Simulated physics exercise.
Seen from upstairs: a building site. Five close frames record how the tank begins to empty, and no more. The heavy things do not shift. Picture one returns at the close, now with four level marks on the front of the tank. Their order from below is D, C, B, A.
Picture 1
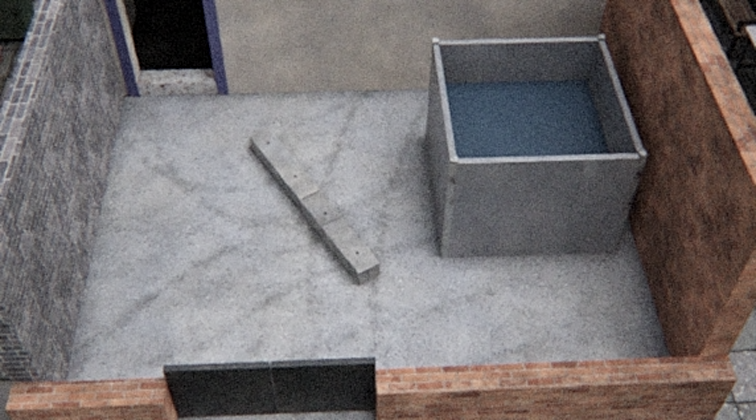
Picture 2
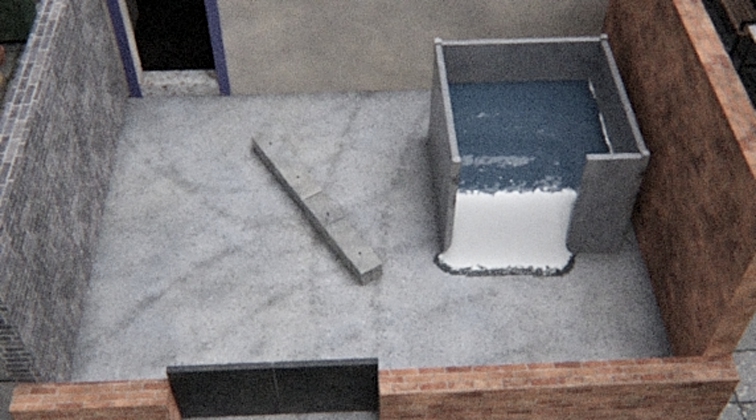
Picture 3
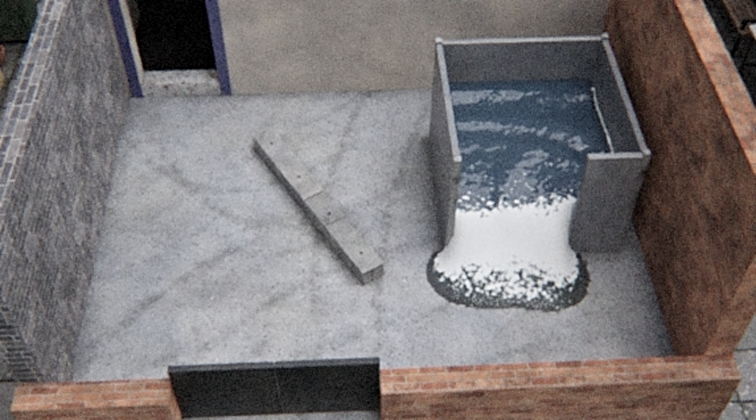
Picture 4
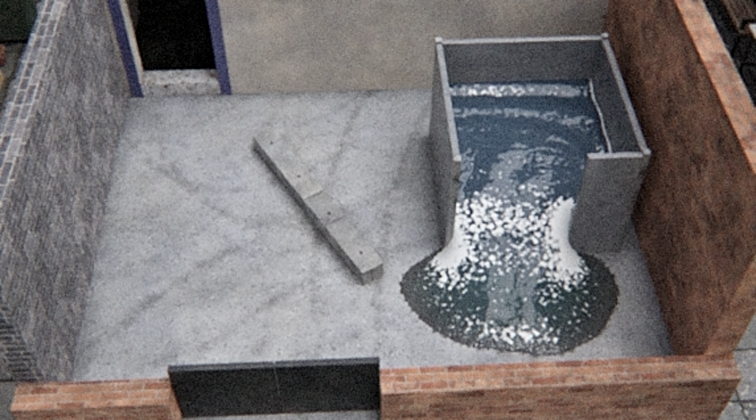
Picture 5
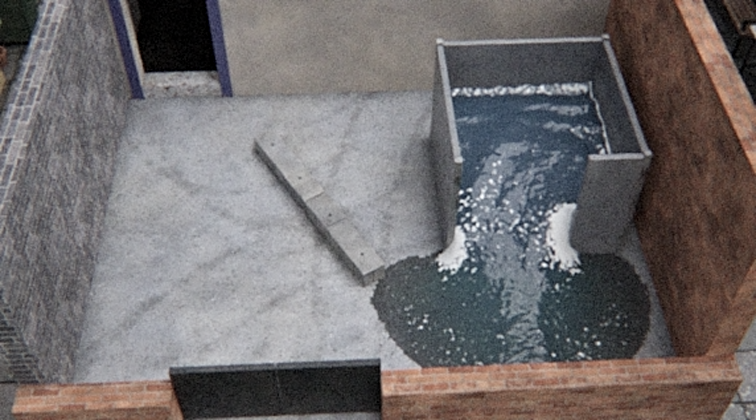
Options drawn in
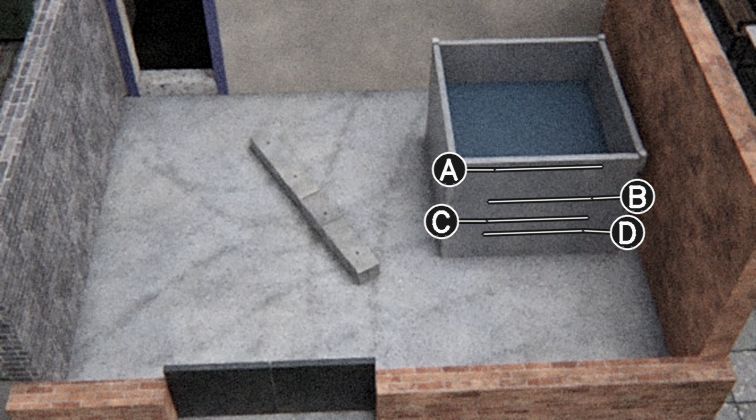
The video shows a walled concrete yard from above, with a long block on the ground and a gray tank of water; the tank's front opens and water pours out, foaming white, then spreads in a widening dark pool.
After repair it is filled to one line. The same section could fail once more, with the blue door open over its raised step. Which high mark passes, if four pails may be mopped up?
Go for B.
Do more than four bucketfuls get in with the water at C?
No, that is safe.
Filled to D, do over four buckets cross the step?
No, that is safe.
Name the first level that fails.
The answer is A.
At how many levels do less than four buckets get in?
Three.
In white, A at (547, 168); B at (541, 200); C at (536, 219); D at (534, 232); from the bottom up D, C, B, A.
If A is chosen, about 15 bucketfuls get in.
If B is chosen, a bucket or two gets in.
If C is chosen, nothing gets over.
If D is chosen, nothing gets over.
